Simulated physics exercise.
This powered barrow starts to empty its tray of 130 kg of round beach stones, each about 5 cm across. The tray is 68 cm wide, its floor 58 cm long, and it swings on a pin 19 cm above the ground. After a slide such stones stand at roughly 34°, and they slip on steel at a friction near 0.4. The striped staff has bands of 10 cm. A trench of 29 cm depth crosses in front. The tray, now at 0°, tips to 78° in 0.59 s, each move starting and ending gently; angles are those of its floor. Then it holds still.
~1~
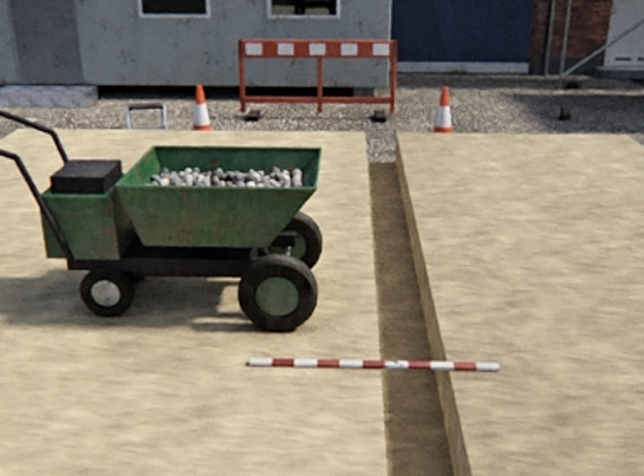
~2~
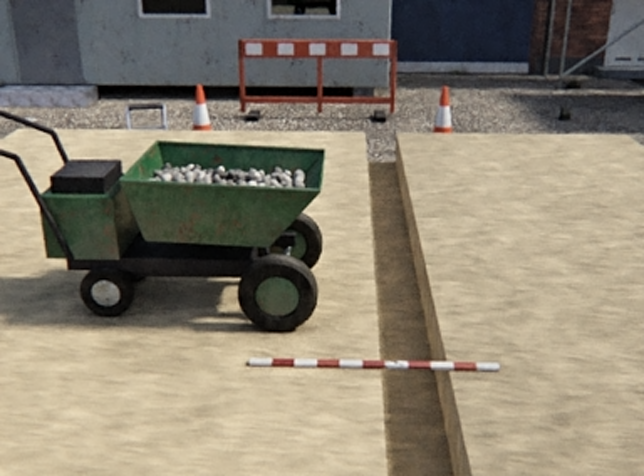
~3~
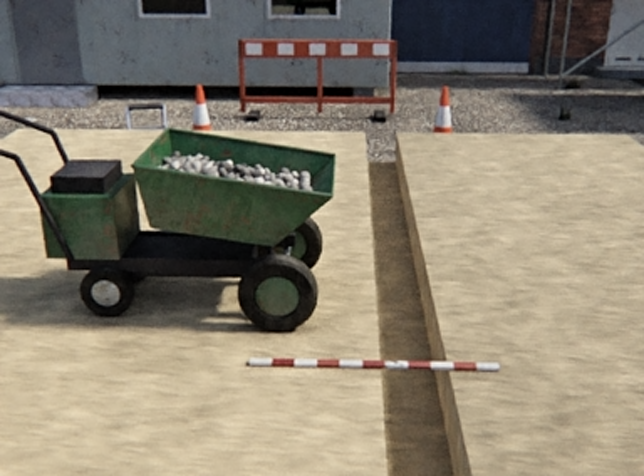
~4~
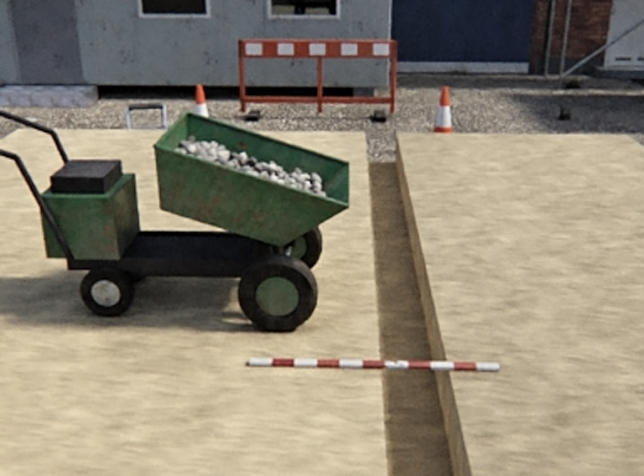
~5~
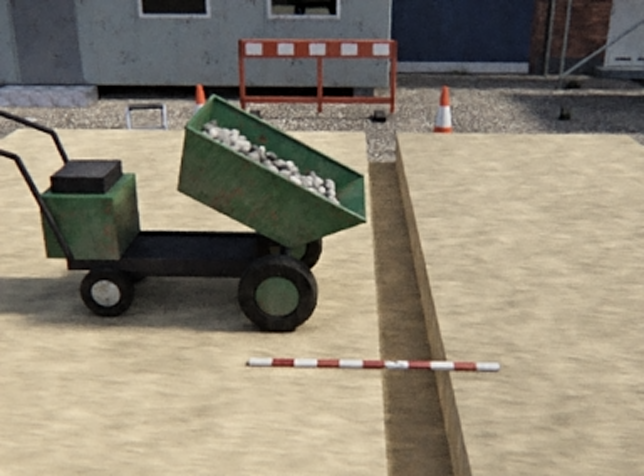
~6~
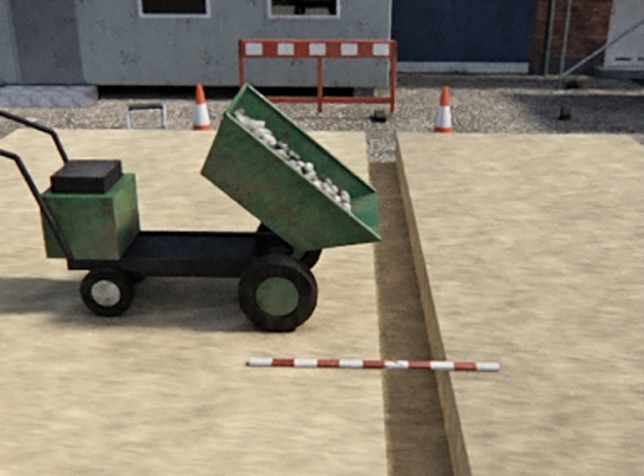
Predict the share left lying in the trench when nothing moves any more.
About 45 per cent.
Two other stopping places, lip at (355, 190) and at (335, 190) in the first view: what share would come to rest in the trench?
Near 10 per cent from the first place, 30 from the second.
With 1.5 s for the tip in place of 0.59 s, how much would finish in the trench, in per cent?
Then about 65 per cent.
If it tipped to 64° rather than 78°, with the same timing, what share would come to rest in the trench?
In that case some 45 per cent.
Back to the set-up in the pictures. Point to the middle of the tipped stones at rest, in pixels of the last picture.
Around (456, 300).
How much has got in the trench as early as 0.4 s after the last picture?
Some 20 per cent.
Then, 0.1 s after the last picture the floor is at 65°, 100 % in the tray; the foremost stones are at (377, 245).
Then, 0.4 s after the last picture the floor is at 78°, 62 % in the tray, 20 % in the trench, 18 % past the trench; the foremost stones are at (461, 295).
Then, 0.7 s after the last picture the floor is at 78°, 3 % in the tray, 42 % in the trench, 55 % past the trench; the foremost stones are past the picture's edge.
Then, 2.7 s after the last picture the floor is at 78°, 0 % in the tray, 45 % in the trench, 55 % past the trench; the foremost stones are past the picture's edge.
